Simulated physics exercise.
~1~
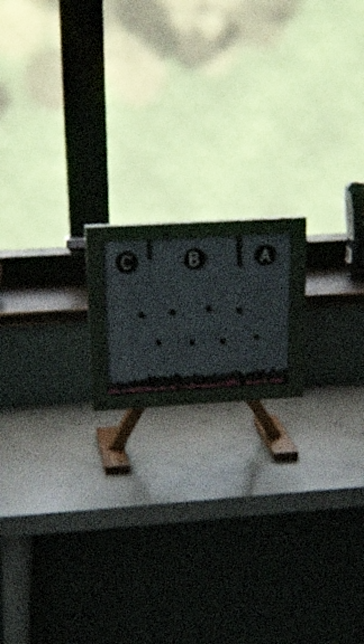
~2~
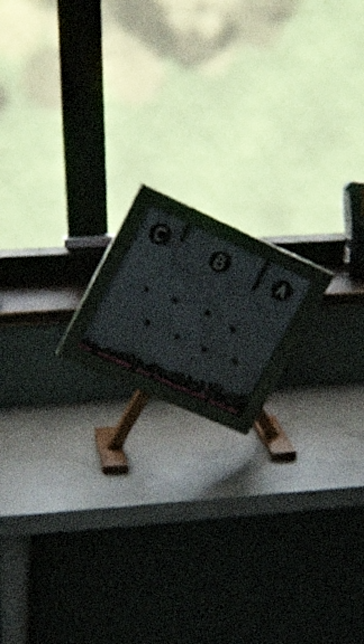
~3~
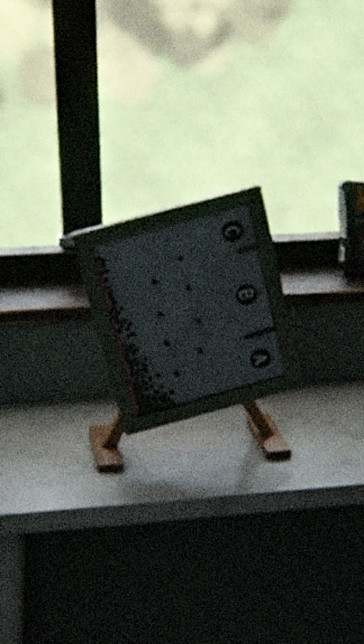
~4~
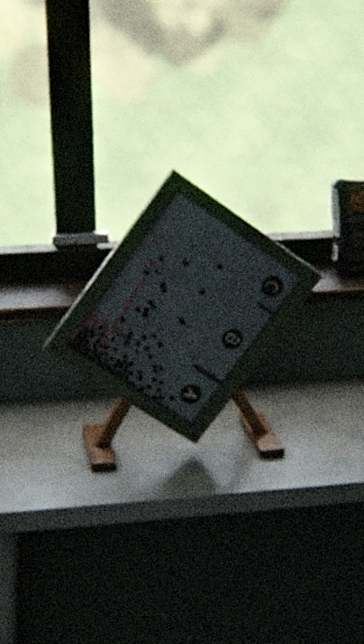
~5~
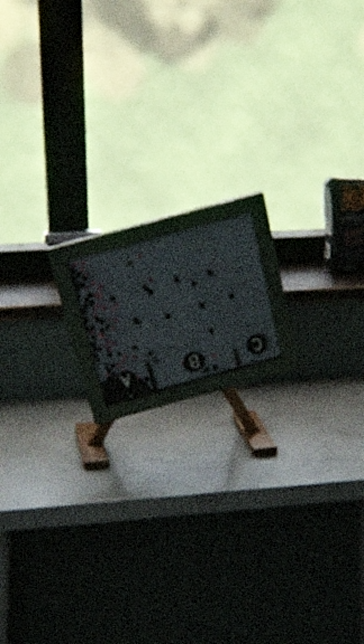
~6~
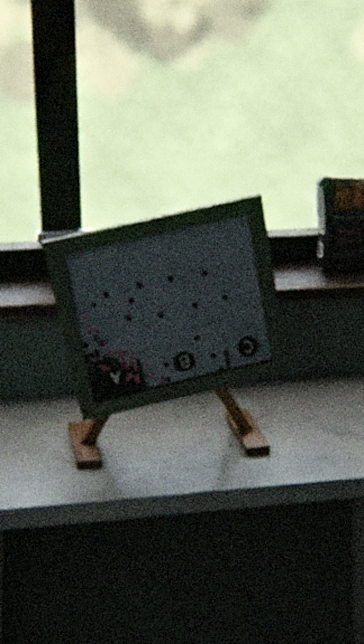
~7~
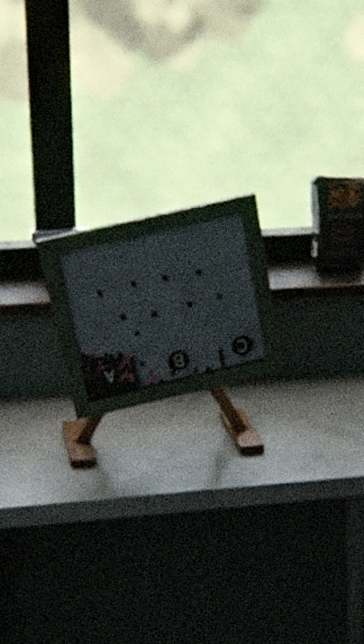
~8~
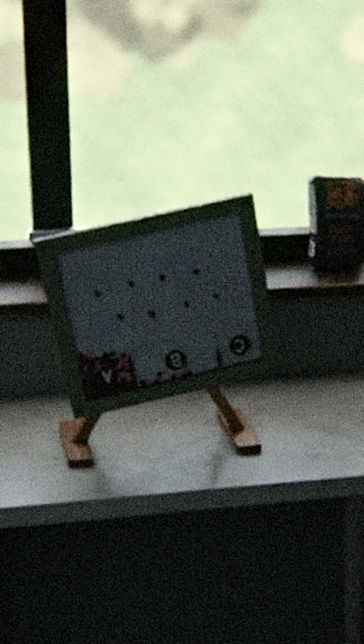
Framed display case on a tabletop stand turning clockwise until nearly upside down, its dark and pink beads tumbling mostly into pocket A.
